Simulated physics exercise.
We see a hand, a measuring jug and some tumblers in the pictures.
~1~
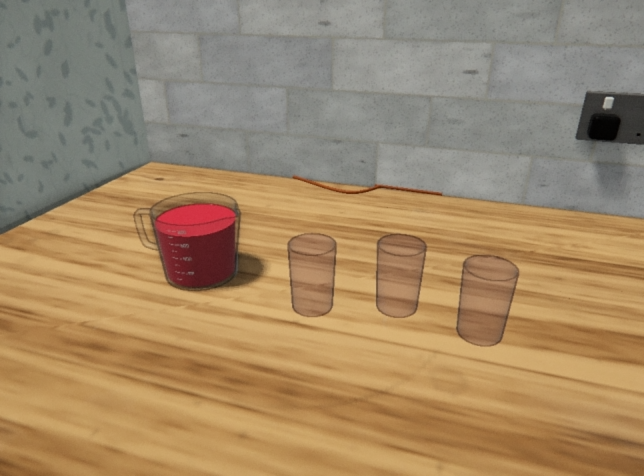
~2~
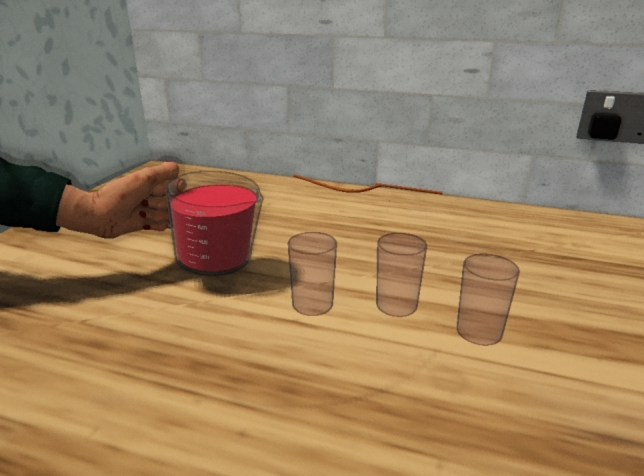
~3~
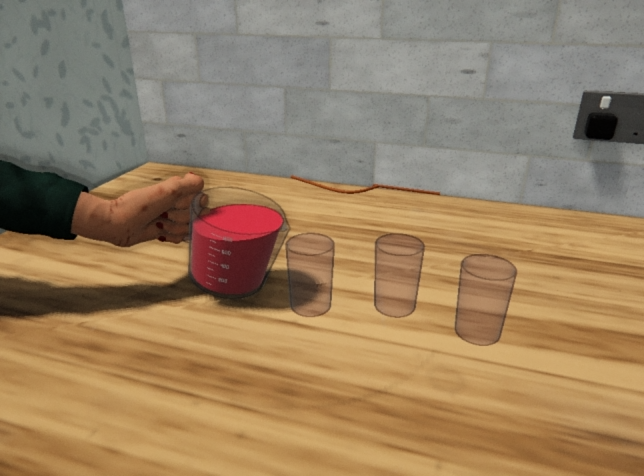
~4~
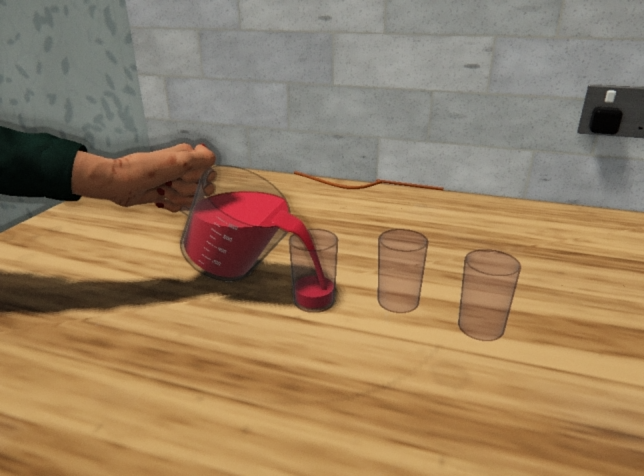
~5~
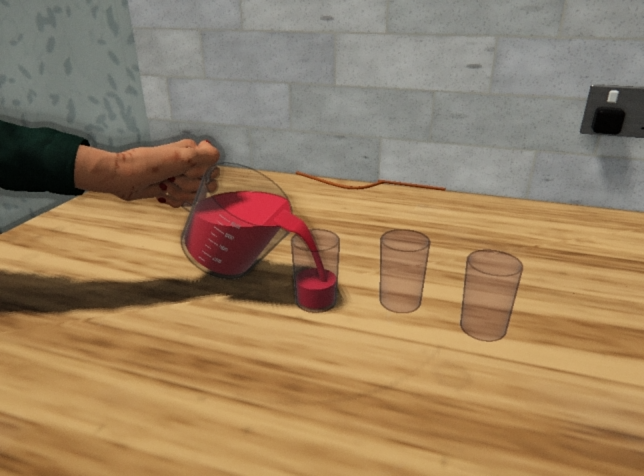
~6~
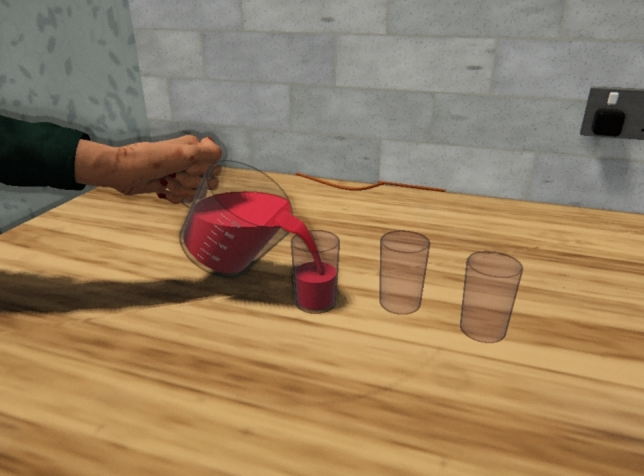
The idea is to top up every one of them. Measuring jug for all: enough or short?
Enough.
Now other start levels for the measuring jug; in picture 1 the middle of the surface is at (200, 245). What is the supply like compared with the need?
It gives out early.
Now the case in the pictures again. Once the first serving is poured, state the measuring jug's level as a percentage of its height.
Roughly 60 %.
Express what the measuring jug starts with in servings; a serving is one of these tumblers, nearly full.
Roughly 4.0 servings.
Next, the first is about two thirds full.
After that, the first is done and the measuring jug has about three quarters of its load.
Finally, all three are full and about a quarter of the squash is over.
